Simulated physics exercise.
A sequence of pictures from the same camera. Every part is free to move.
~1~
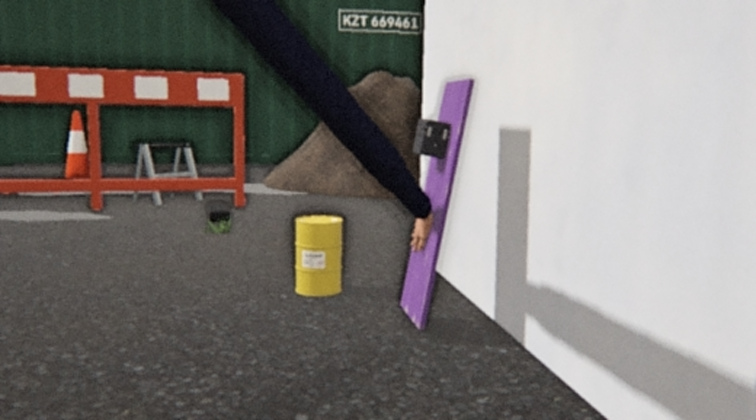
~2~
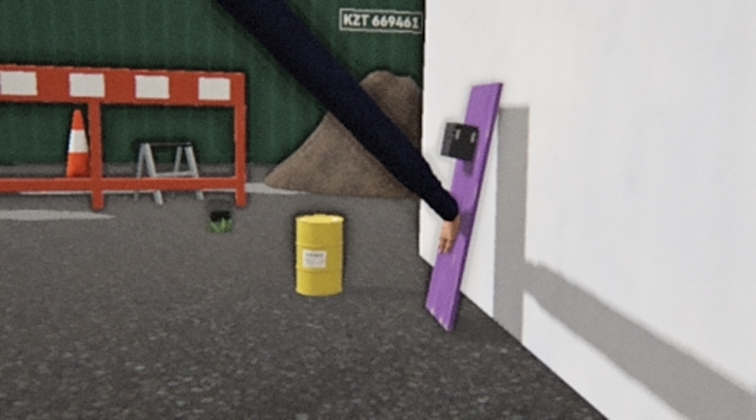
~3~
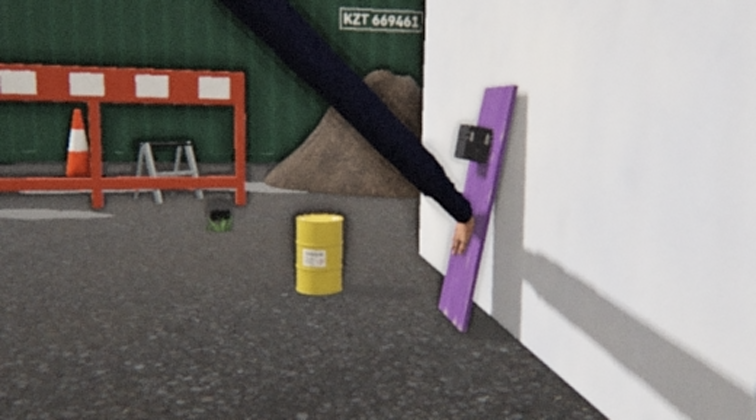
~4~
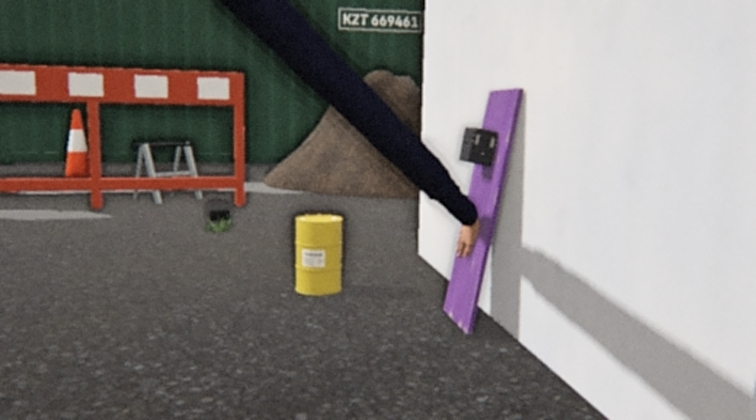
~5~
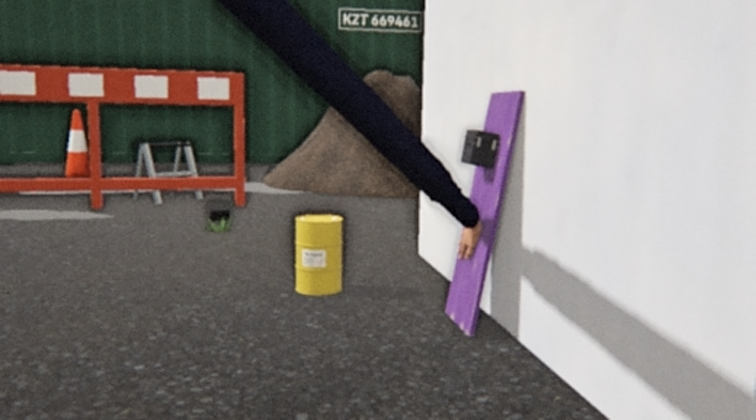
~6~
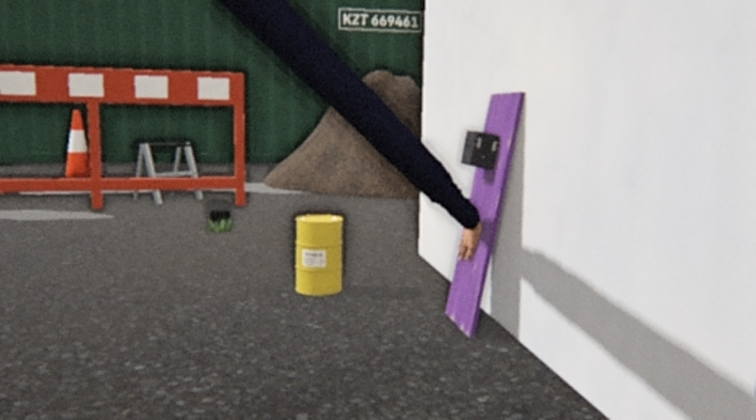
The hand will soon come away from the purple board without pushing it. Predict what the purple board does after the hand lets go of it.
Prediction: It keeps leaning where it was set.
Then, 0.30 s on from there, no change.
Then, 0.70 s on from there, purple board resting near (483, 212).
In the end, both unmoved. At the end, from the last picture's camera, purple board near (483, 212). The board holds.
